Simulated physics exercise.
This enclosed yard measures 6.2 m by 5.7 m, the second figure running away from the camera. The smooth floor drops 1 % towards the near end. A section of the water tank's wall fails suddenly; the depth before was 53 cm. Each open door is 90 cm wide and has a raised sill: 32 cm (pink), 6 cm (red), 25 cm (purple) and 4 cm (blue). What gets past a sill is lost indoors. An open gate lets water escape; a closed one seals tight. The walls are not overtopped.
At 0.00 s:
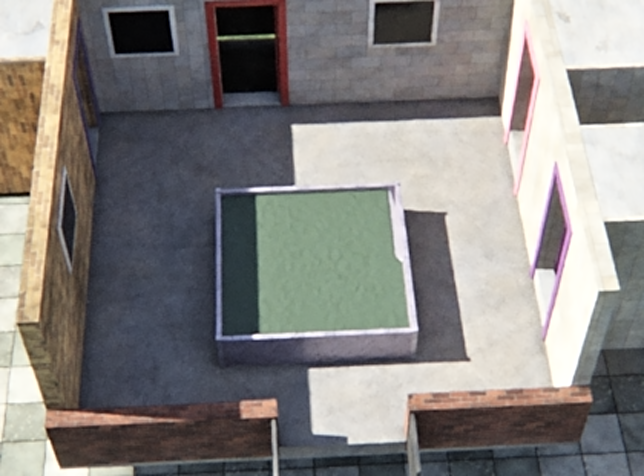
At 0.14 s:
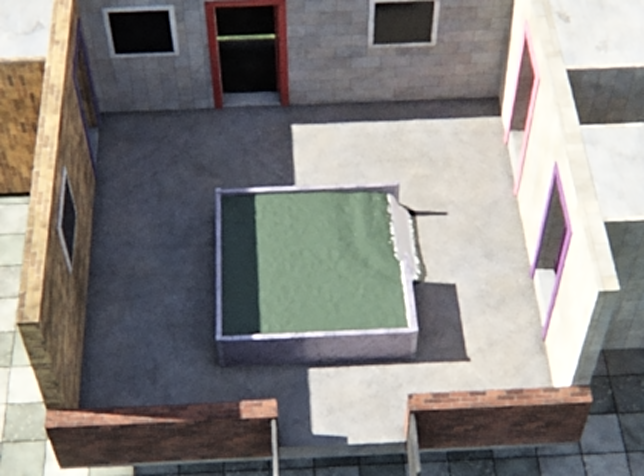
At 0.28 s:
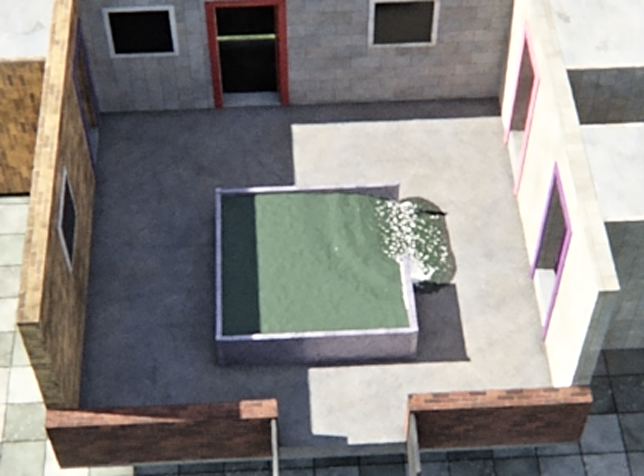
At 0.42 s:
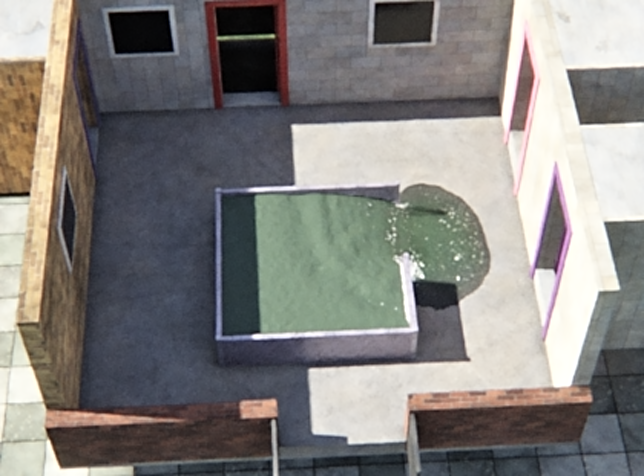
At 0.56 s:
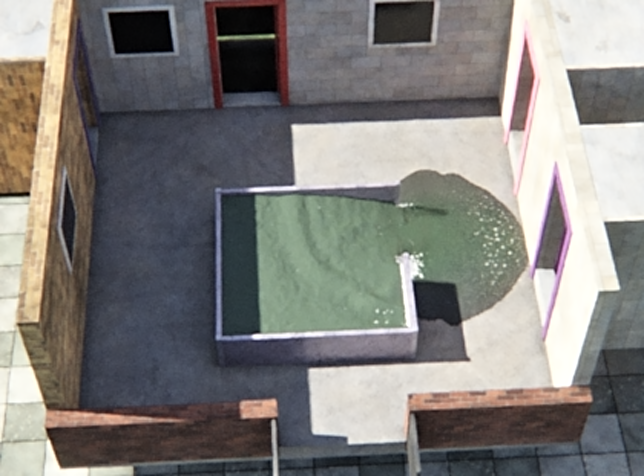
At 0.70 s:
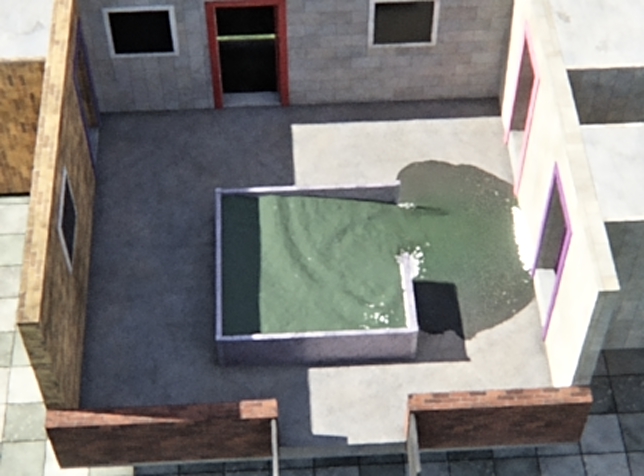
Green water in a square tank bursting through a gap in the right wall and spreading across the walled yard's grey floor.
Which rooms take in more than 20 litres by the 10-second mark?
Door by door: At the pink door it does not reach the limit; at the red door it stays under the limit; at the purple door it stays under the limit; at the blue door it exceeds the limit.
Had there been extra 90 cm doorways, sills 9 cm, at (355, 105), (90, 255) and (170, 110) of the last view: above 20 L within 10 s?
In turn: Under, below, below.
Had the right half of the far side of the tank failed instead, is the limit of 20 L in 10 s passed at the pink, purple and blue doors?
Against that limit: Pink under, purple under, blue past it.
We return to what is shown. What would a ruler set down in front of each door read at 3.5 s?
In cm: Pink 18, red 3, purple 17, blue 0.
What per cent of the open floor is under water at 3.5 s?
Near 50 per cent is wet.
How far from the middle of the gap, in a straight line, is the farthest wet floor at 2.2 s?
About 3.4 m.
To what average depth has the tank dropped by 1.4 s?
Some 42 cm.
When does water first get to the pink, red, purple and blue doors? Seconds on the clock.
Pink 0.9 s, red 3.2 s, purple 0.8 s, blue 4.5 s.
After 1.4 s water covers 20 % of the floor and is deepest (34 cm) near (512, 238); pink door 20 cm at the sill, 0 L in, red door not reached, purple door 18 cm at the sill, 0 L in, blue door not reached.
After 2.2 s water covers 25 % of the floor and is deepest (40 cm) near (500, 108); pink door 24 cm at the sill, 0 L in, red door not reached, purple door 19 cm at the sill, 0 L in, blue door not reached.
After 3.5 s water covers 50 % of the floor and is deepest (30 cm) near (500, 108); pink door 18 cm at the sill, 0 L in, red door 3 cm at the sill, 0 L in, purple door 17 cm at the sill, 0 L in, blue door not reached.
After 6.0 s water covers 90 % of the floor and is deepest (20 cm) near (92, 426); pink door 17 cm at the sill, 0 L in, red door 4 cm at the sill, 0 L in, purple door 12 cm at the sill, 0 L in, blue door 11 cm at the sill, 25 L in.
After 10.0 s water covers 100 % of the floor and is deepest (15 cm) near (206, 315); pink door 10 cm at the sill, 0 L in, red door 3 cm at the sill, 0 L in, purple door 8 cm at the sill, 0 L in, blue door 9 cm at the sill, 107 L in.
